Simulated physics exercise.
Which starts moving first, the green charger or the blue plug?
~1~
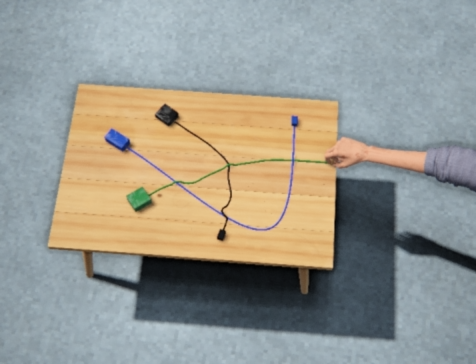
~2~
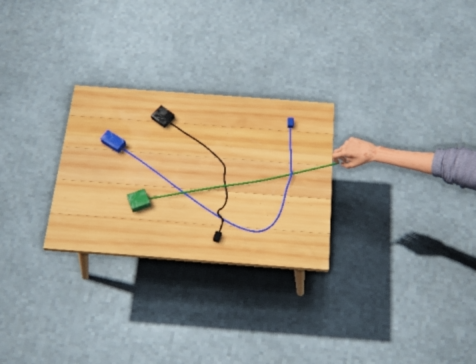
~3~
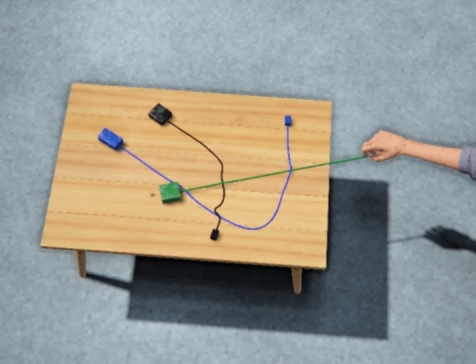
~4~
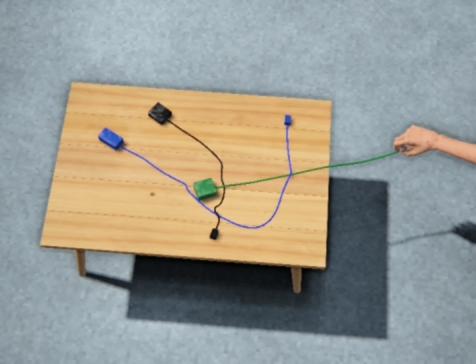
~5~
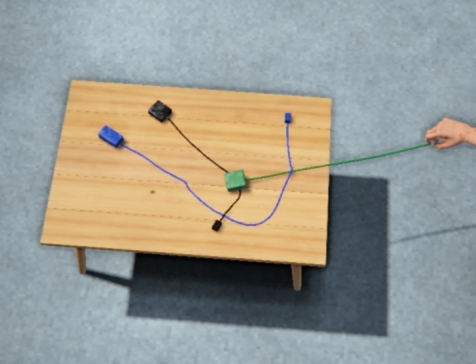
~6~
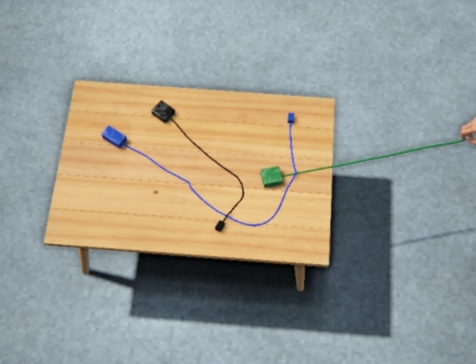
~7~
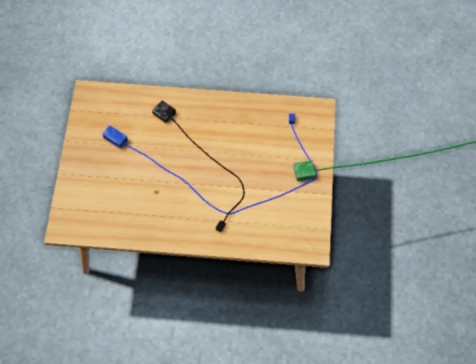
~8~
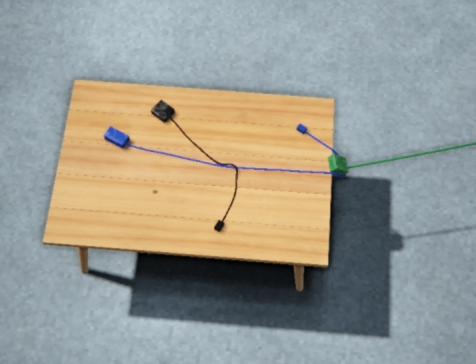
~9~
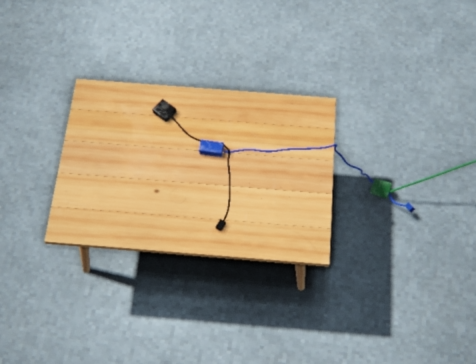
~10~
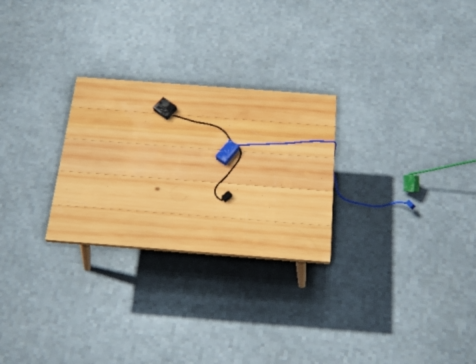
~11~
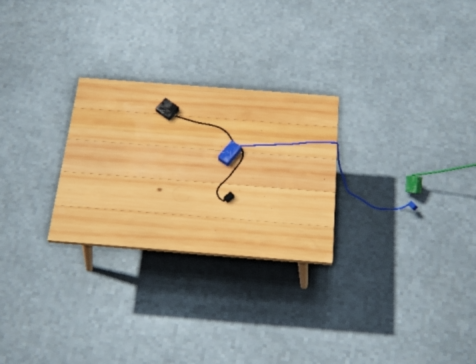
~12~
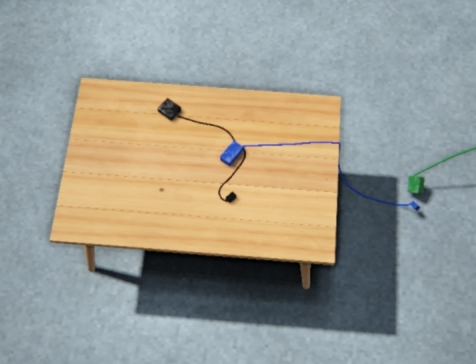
The green charger starts moving first, sliding right across the table while the blue plug stays still. The blue plug shifts only once the green charger reaches the right edge.
